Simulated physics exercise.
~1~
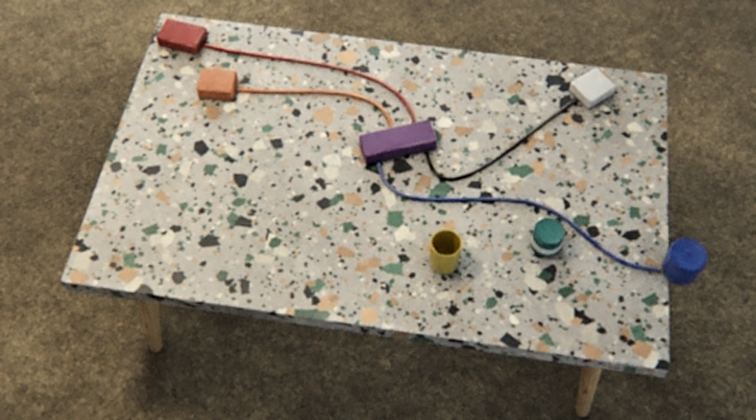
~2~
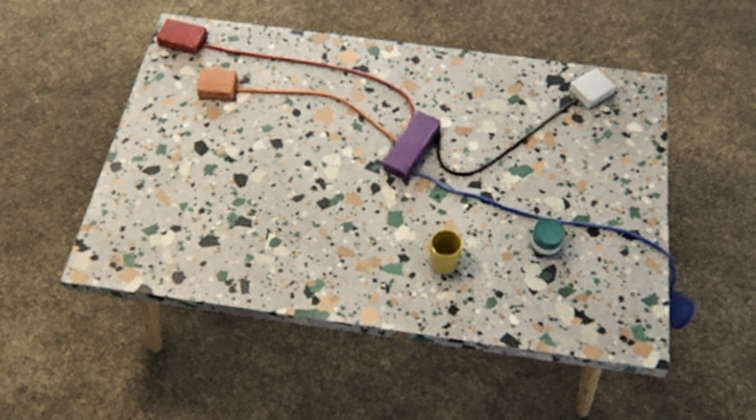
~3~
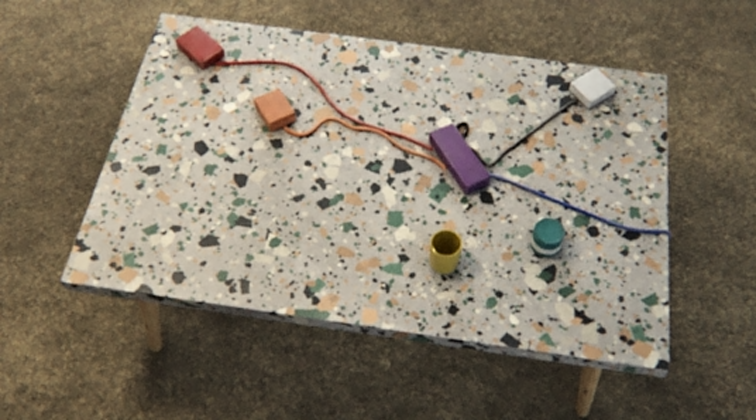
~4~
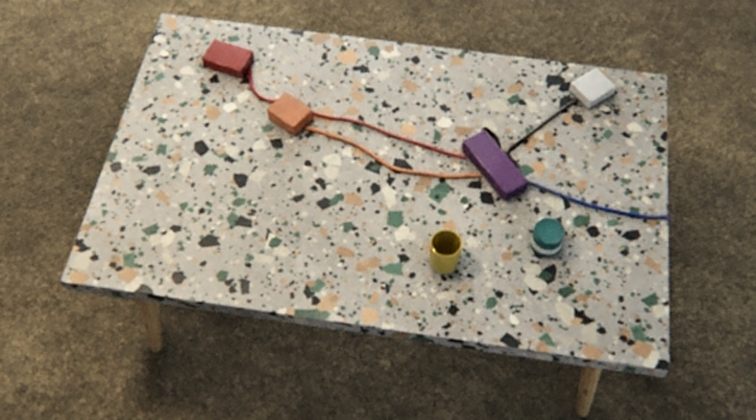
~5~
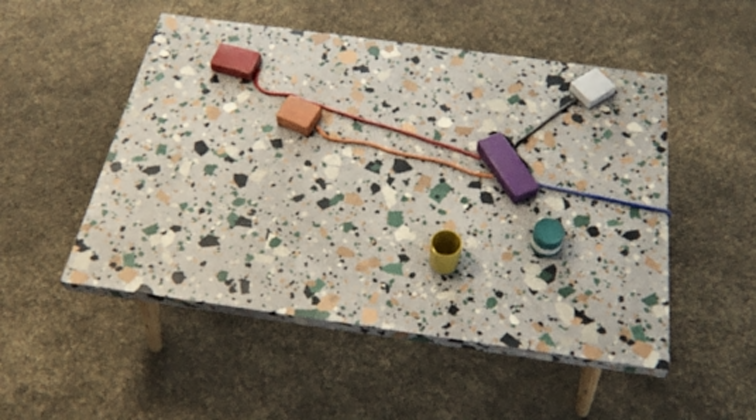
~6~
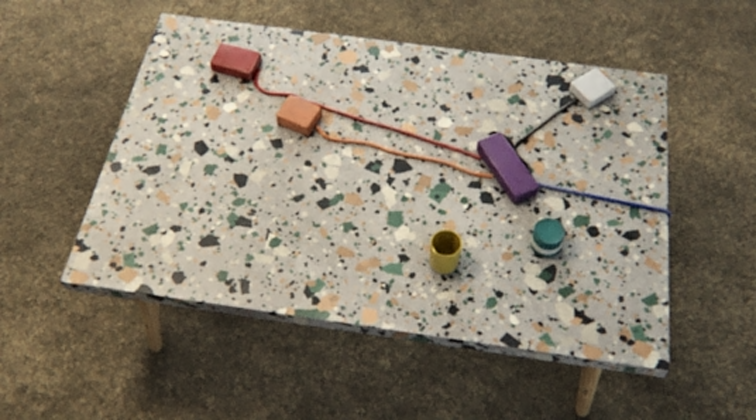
A blue speaker drops off the table's right edge, dragging the purple strip and two boxes rightward.
